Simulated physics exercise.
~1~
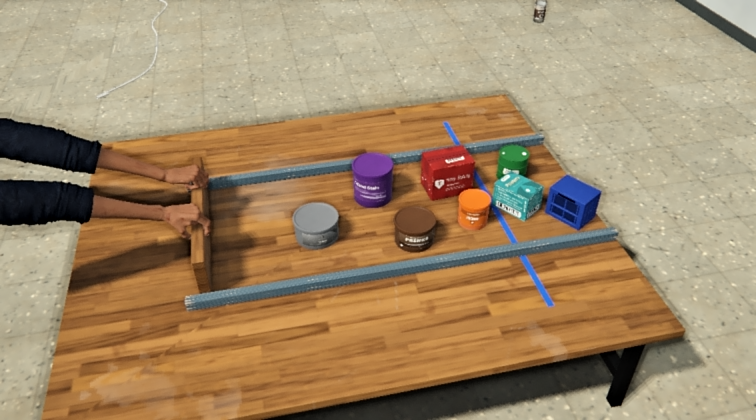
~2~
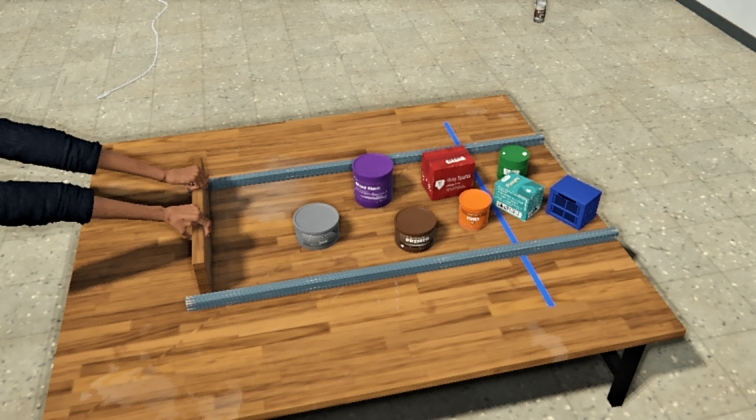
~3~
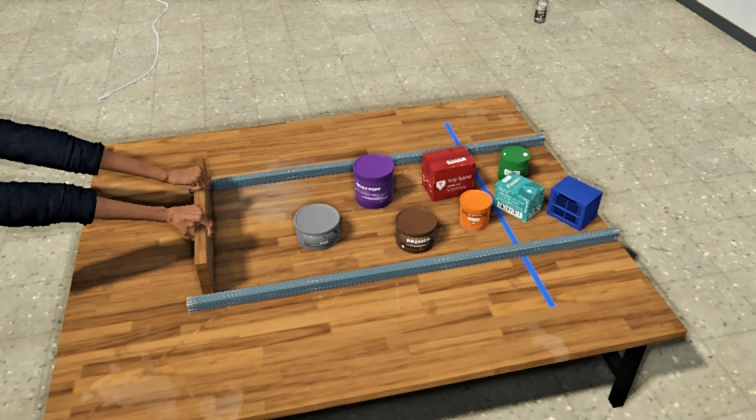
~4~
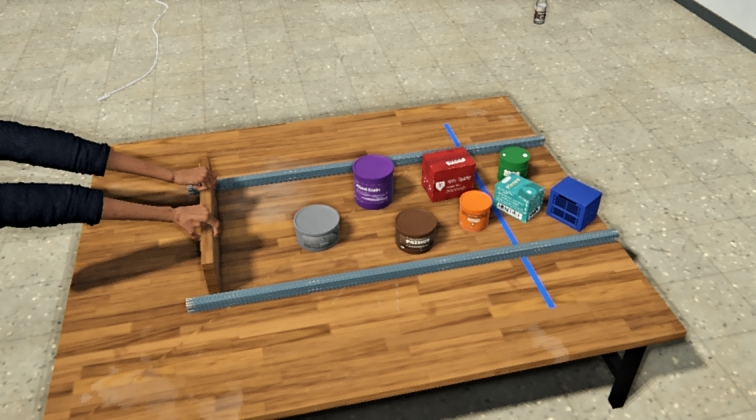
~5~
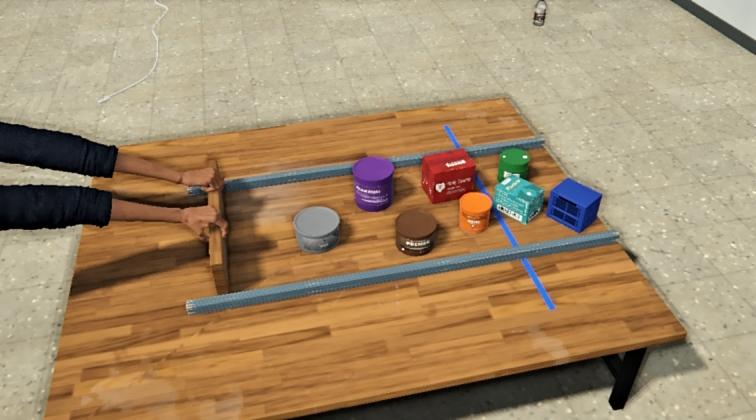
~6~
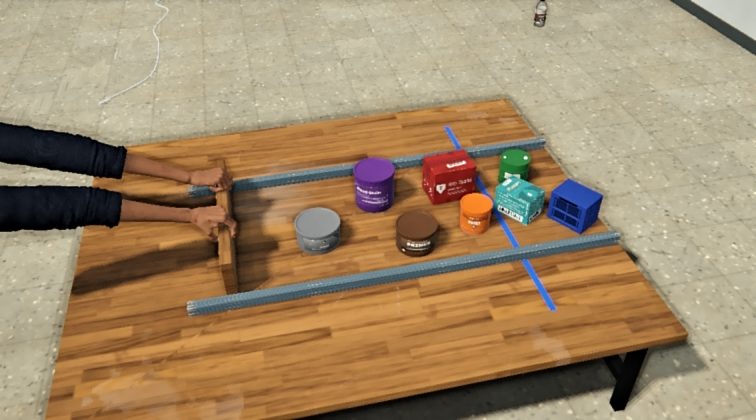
Two hands sliding a wooden plank slightly rightward between two metal-grey rails on a wooden table, the colourful tubs and boxes staying still.
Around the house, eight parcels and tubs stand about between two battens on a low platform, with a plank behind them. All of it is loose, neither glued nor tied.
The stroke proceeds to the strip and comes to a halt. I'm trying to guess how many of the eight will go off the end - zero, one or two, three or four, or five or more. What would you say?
The push is going to send one or two over the edge.
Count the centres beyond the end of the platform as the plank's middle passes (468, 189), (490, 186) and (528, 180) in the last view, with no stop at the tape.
Respectively, 0, 1 and 4.
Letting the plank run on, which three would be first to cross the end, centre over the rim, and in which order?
First comes the green canister, followed by the blue crate, and then the red parcel.
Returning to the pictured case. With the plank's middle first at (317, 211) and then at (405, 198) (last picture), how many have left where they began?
Counts: 1 / 4.
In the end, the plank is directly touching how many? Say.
3 in contact.
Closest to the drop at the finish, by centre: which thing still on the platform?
The blue crate is the one.
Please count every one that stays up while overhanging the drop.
The figure is 1.
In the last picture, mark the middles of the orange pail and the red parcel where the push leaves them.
Going in order, first (552, 208) and next (538, 162).
Soon after, none off yet; blue crate at rest near (574, 206); green canister at rest near (514, 169); turquoise box at rest near (519, 200).
Then, none off yet; blue crate at rest near (574, 206); green canister moved a little near (529, 166); turquoise box moving near (520, 199).
At rest, the number that fall off is one or two; fallen, green canister.
